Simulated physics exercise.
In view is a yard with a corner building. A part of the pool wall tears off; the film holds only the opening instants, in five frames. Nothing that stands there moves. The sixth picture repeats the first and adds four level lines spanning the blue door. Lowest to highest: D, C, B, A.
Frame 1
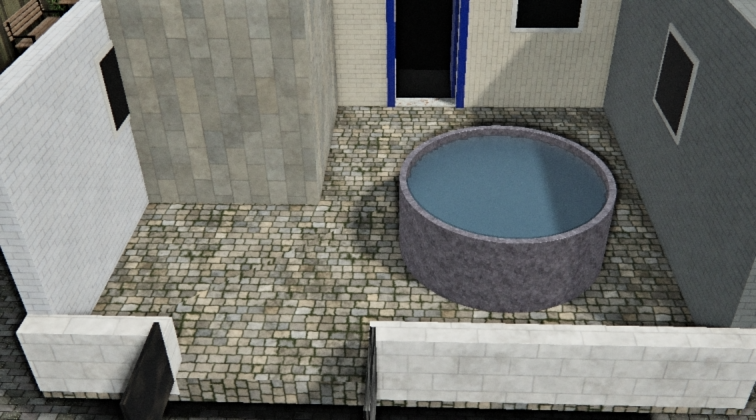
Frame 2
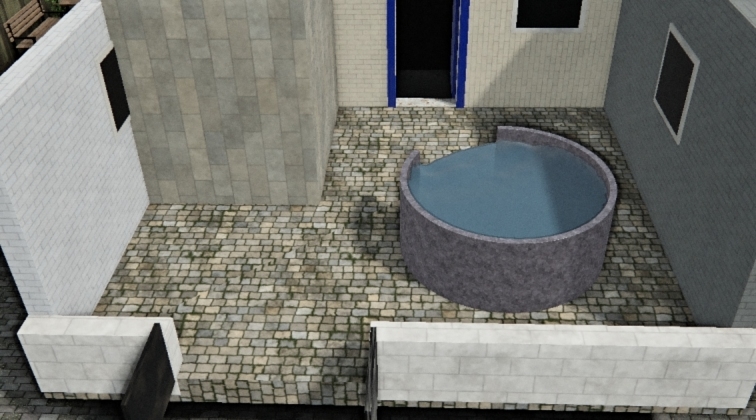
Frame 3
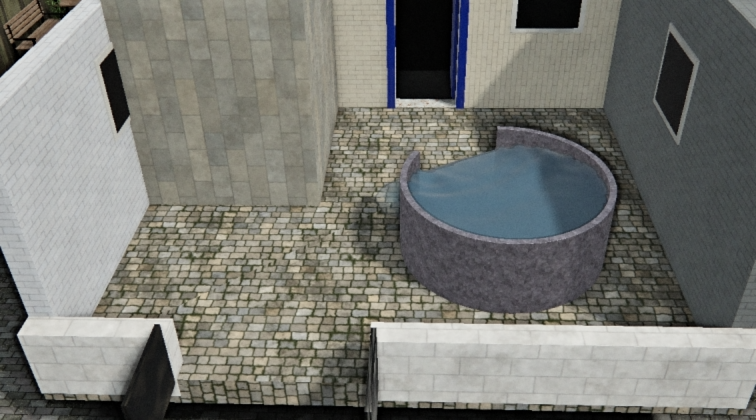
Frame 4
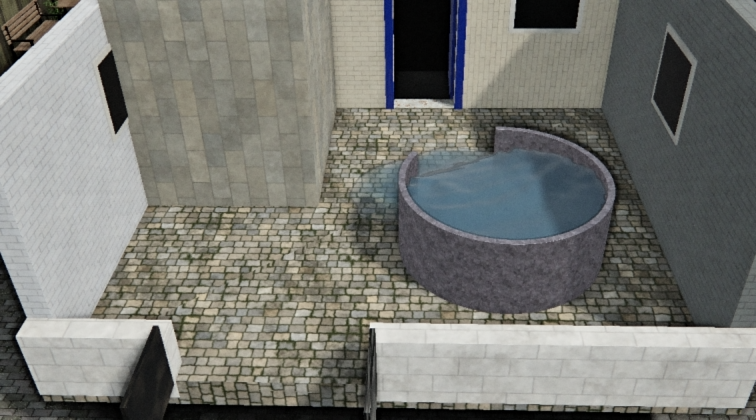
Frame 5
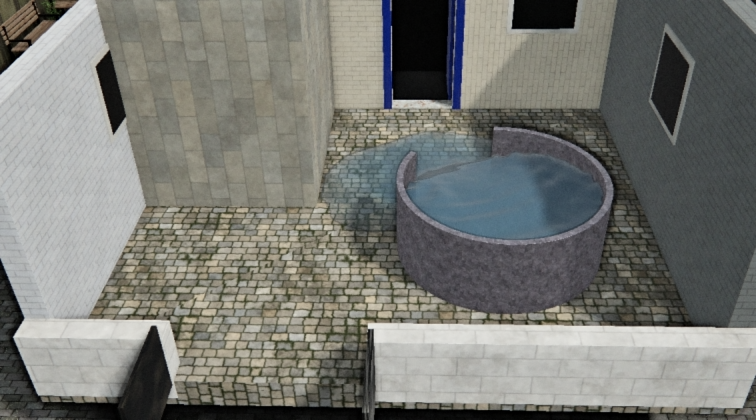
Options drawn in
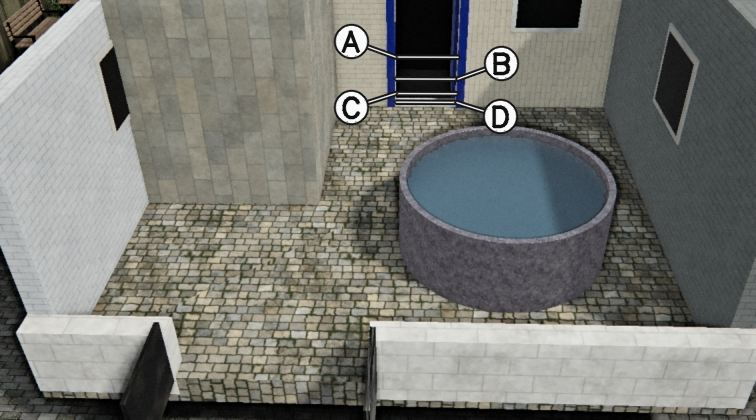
The footage shows a paved yard with a round stone pool between white and grey walls; a gap appears in the pool's far side, and water flows out, spreading left and back across the cobbles toward the blue-framed doorway.
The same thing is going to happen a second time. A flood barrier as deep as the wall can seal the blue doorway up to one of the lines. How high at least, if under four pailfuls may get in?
The limit is B.
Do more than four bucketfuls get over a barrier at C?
Yes, that goes wrong.
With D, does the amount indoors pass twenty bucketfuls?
Yes, it does.
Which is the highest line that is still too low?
C.
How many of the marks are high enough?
Two of them.
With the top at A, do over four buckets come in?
No, that is safe.
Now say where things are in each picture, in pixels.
The first frame shows water in the pool at rest, its middle at (505, 184); foot of the blue doorway at (425, 107); open gate at (270, 315).
In the second frame, water covers 2 % of the ground, its front hidden from here.
In the third frame, 5 % of the ground under water, visible out to (393, 210).
In the fourth frame, 9 % of the ground under water, visible out to (358, 197).
In the fifth frame, 17 % of the ground under water, visible out to (423, 135).
In white, A at (427, 57); B at (426, 79); C at (426, 93); D at (426, 102); from the bottom up D, C, B, A.
With A, nothing gets over.
With B, a splash gets over, under a bucket.
With C, some 15 bucketfuls get in.
With D, dozens of bucketfuls pour in.
